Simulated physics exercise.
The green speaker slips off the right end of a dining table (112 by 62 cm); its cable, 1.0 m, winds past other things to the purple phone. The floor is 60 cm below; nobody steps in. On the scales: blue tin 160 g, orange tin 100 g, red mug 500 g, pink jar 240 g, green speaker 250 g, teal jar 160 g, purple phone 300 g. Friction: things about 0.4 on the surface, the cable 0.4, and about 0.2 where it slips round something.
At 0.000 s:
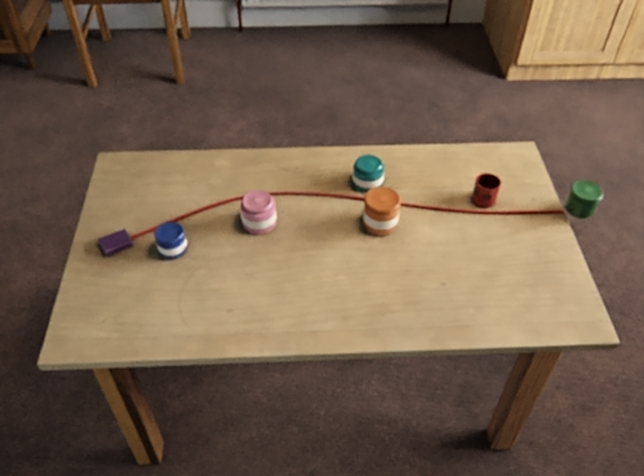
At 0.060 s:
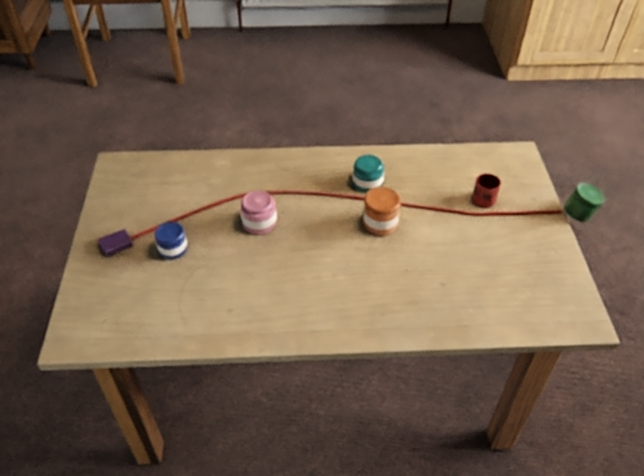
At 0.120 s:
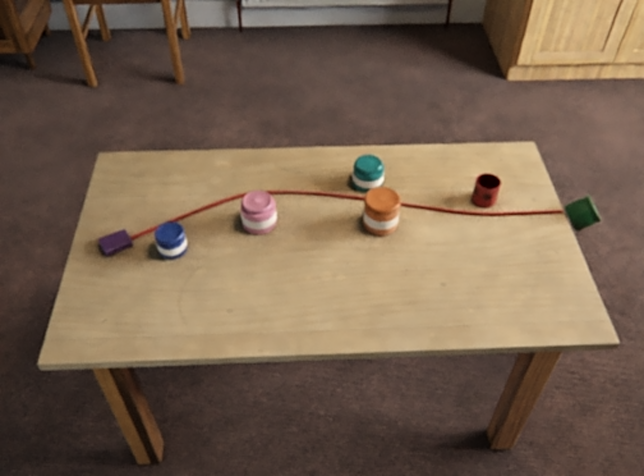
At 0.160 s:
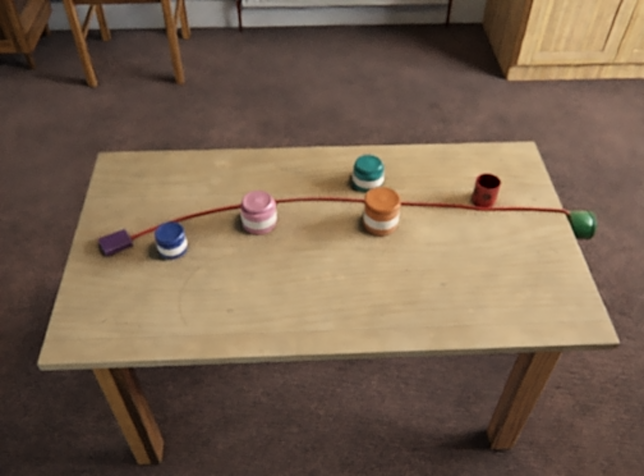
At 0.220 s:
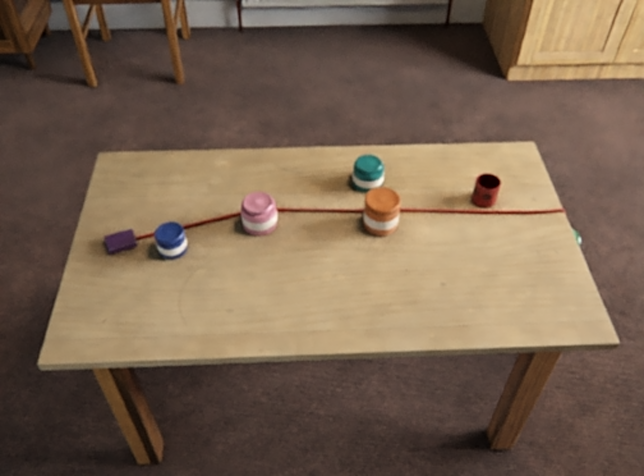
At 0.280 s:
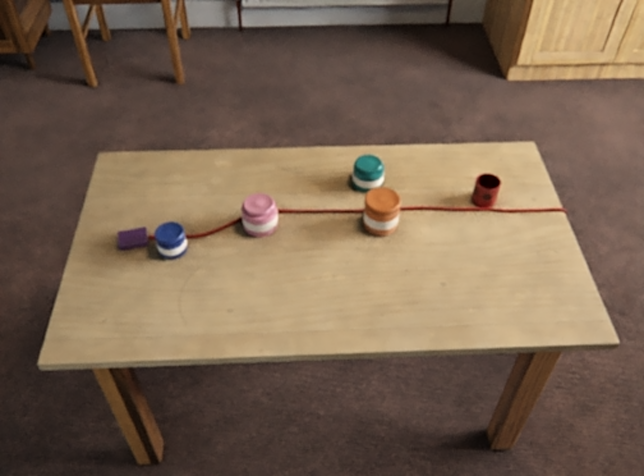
The clip shows a green object tied to a red cord tipping over the right edge of a wooden table and dropping out of view, while the cord straightens past several jars and a small purple block shifts slightly right.
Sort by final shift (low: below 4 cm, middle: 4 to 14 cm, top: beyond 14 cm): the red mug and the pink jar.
The red mug stays in the low band, the pink jar barely shifts.
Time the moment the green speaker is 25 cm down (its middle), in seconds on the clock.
About: Never.
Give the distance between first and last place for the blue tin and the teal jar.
About: Blue tin 0 cm, teal jar 0 cm.
At 0.5 s, the cable's tail end at (164, 234); pink jar 1 cm off its start, purple phone 7 cm off its start, green speaker over the edge.
At 0.7 s, the cable's tail end at (169, 231); pink jar 1 cm off its start, purple phone 8 cm off its start, green speaker over the edge.
At 1.0 s, the cable's tail end at (169, 231); pink jar 1 cm off its start at (259, 203), purple phone 8 cm off its start at (153, 231), green speaker over the edge.
At 1.2 s, the cable's tail end at (169, 231); pink jar 1 cm off its start, green speaker over the edge, purple phone 8 cm off its start.
At 2.4 s, the cable's tail end at (169, 231); pink jar 1 cm off its start at (259, 203), red mug 0 cm off its start at (489, 181), purple phone 8 cm off its start at (153, 231), green speaker over the edge.
